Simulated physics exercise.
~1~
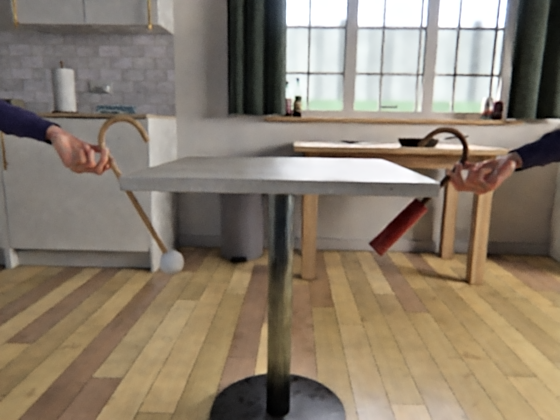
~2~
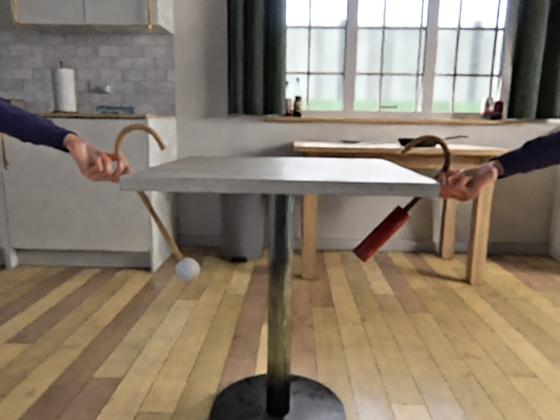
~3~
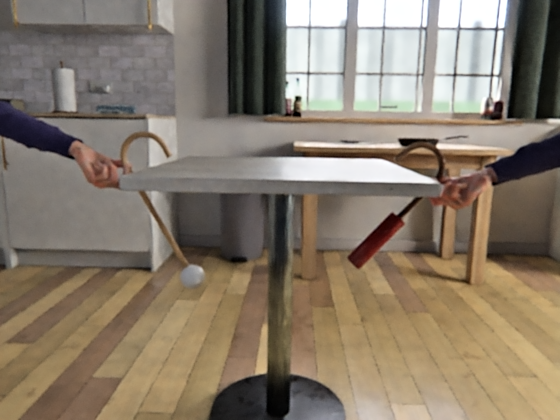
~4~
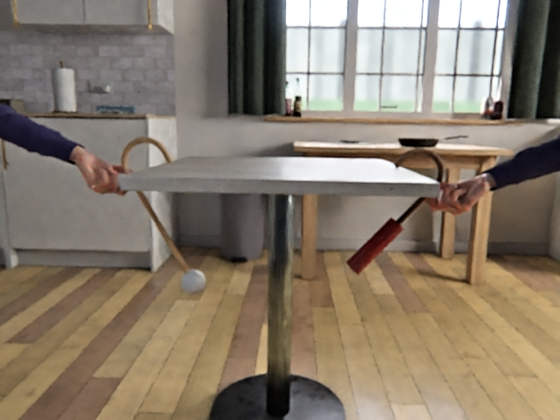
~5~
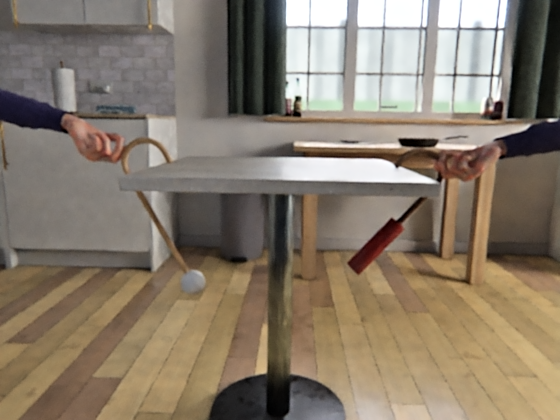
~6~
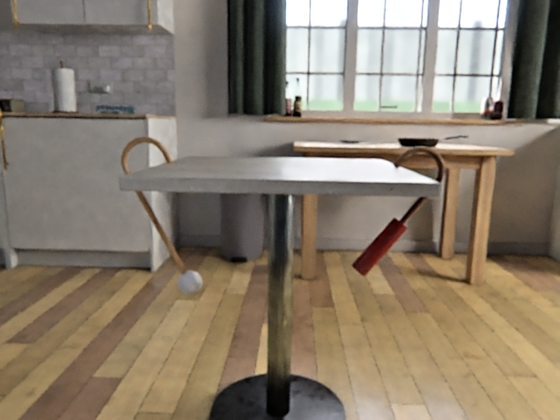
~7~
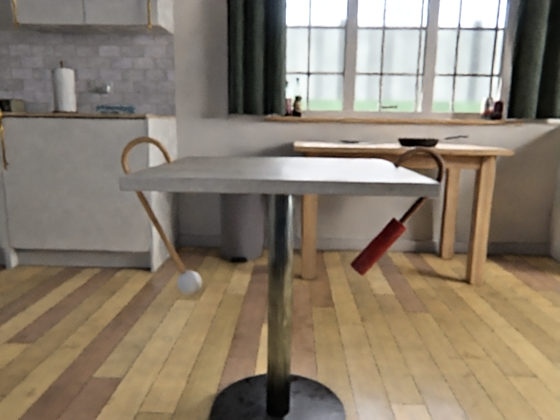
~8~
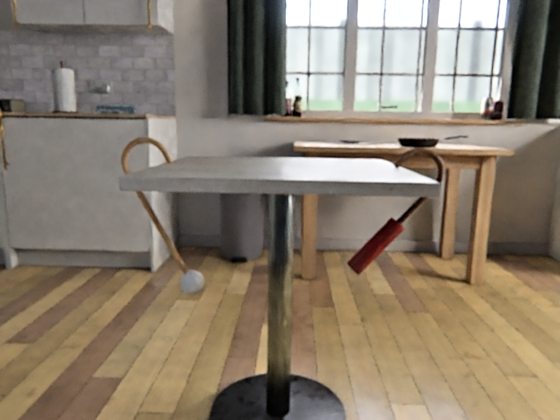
We see two hands hooking a curved-handled white ladle and a red umbrella over opposite edges of a table, the ladle on the left and the umbrella on the right. The hands let go and withdraw, and both objects stay hanging from the tabletop.
